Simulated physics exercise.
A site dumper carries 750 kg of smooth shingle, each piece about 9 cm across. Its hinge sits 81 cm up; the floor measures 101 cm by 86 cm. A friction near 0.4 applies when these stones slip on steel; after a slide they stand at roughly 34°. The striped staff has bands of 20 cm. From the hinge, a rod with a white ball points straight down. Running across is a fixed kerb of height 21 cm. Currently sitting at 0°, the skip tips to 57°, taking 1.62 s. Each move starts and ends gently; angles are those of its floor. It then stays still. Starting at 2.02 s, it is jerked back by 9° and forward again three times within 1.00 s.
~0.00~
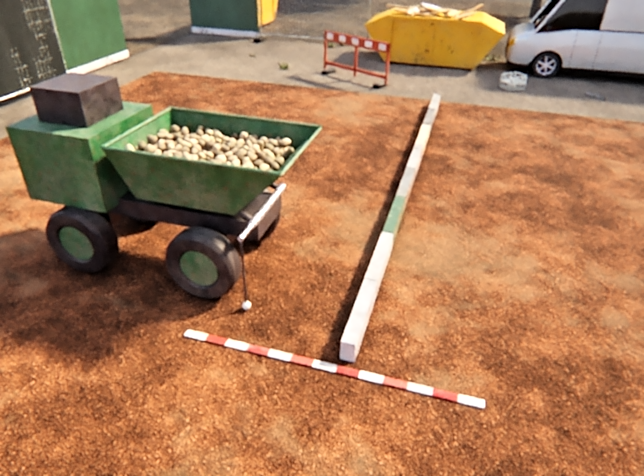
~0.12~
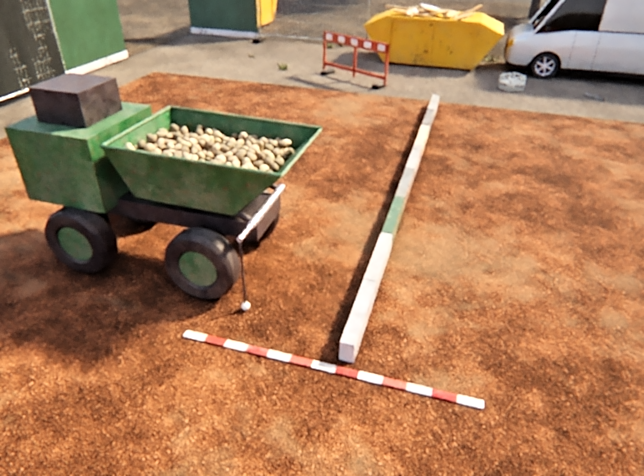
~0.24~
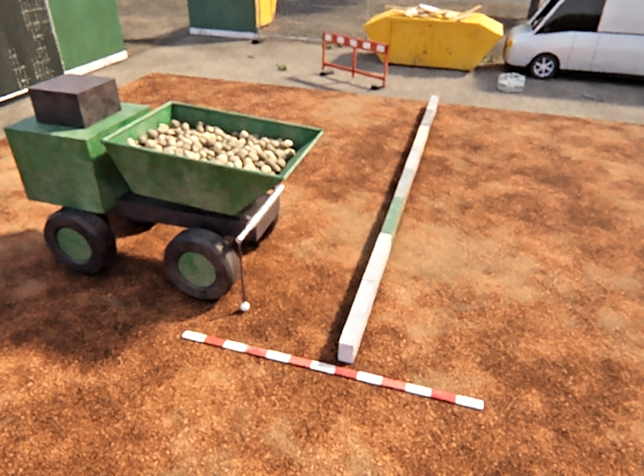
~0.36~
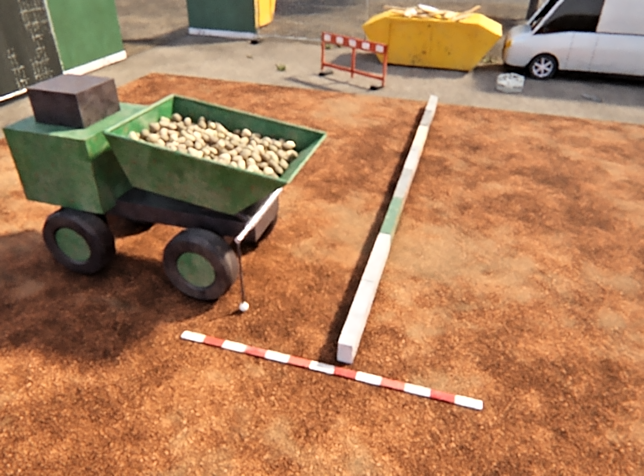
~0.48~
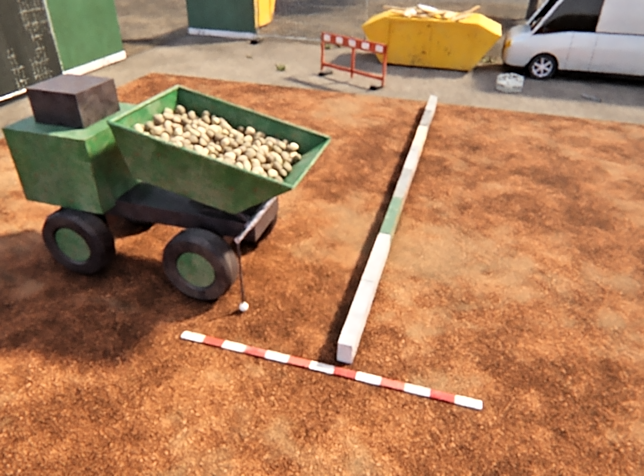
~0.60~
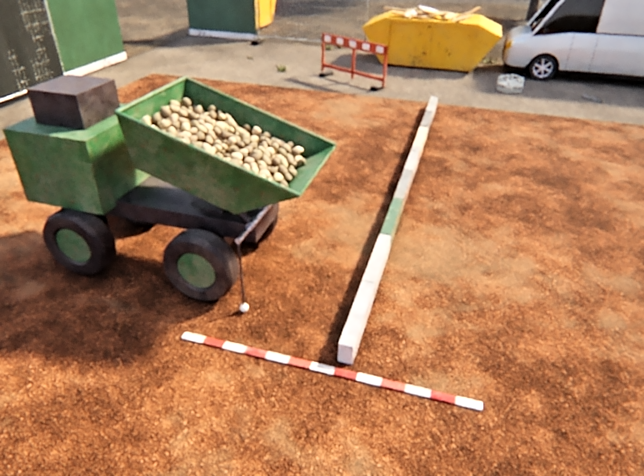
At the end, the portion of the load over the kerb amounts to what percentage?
It amounts to roughly 65 per cent.
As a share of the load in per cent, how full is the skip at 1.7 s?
Roughly 85 per cent is still inside.
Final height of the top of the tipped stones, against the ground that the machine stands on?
Roughly 36 cm above ground level.
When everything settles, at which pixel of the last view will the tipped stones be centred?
The tipped stones centre close to (395, 297).
After 1.2 s the floor is at 48°; 100 % in the skip; the foremost stones are at (316, 196).
After 1.7 s the floor is at 57°; 87 % in the skip, 13 % on this side of the kerb; the foremost stones are at (379, 257).
After 3.5 s the floor is at 57°; 17 % in the skip, 20 % on this side of the kerb, 63 % over the kerb; the foremost stones are at (635, 359).
After 6.3 s the floor is at 57°; 0 % in the skip, 34 % on this side of the kerb, 66 % over the kerb; the foremost stones are at (637, 360).
